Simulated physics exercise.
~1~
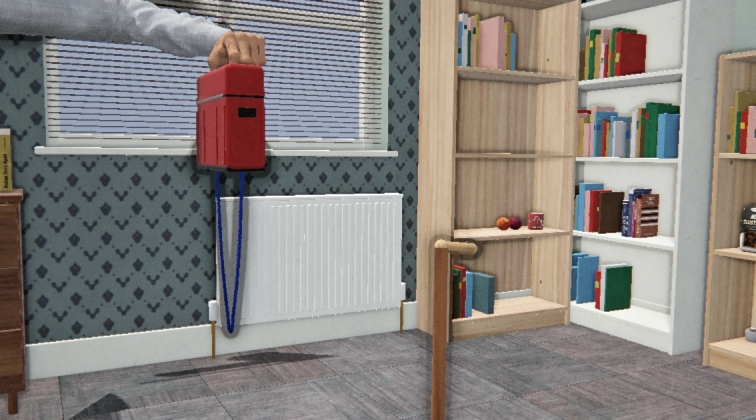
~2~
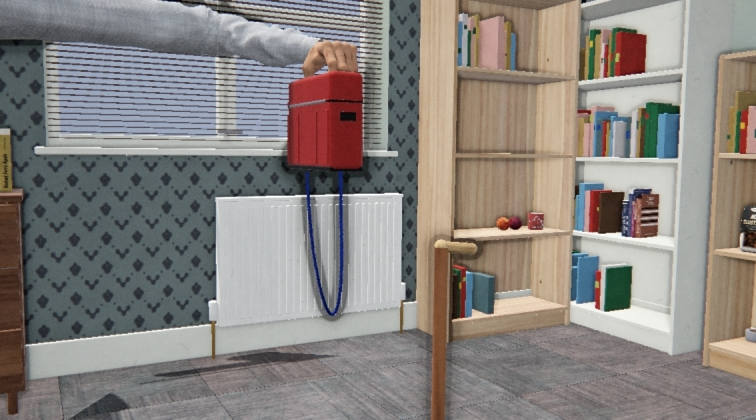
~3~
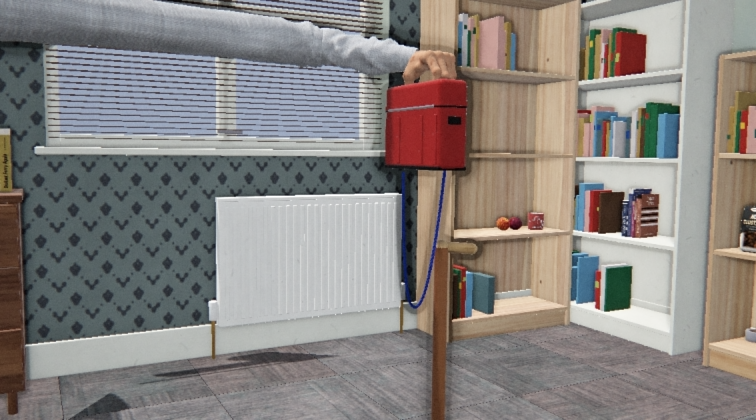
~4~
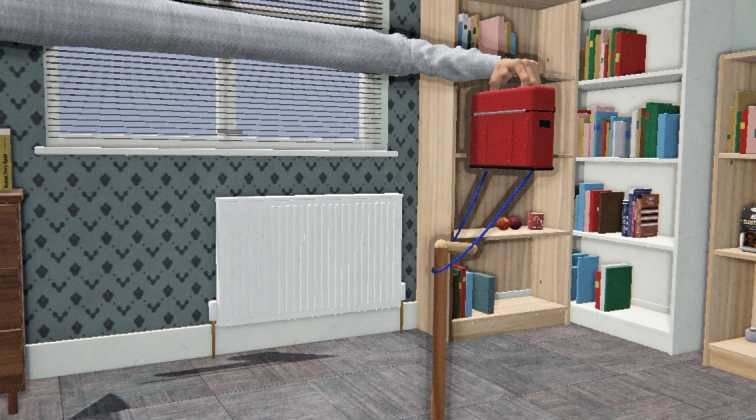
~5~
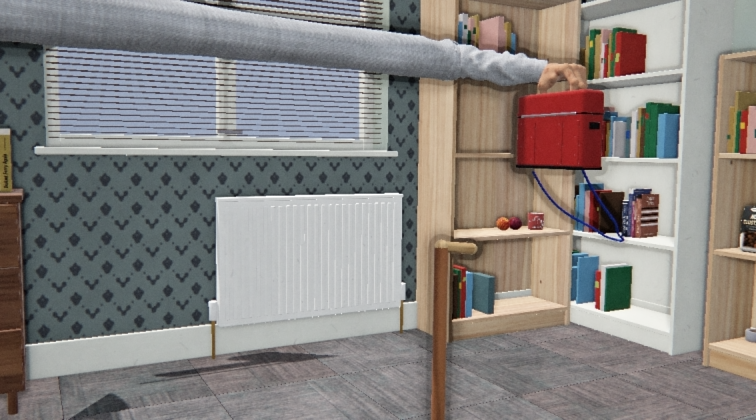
A hand carries a red case with a dangling blue loop rightward past a wooden post.
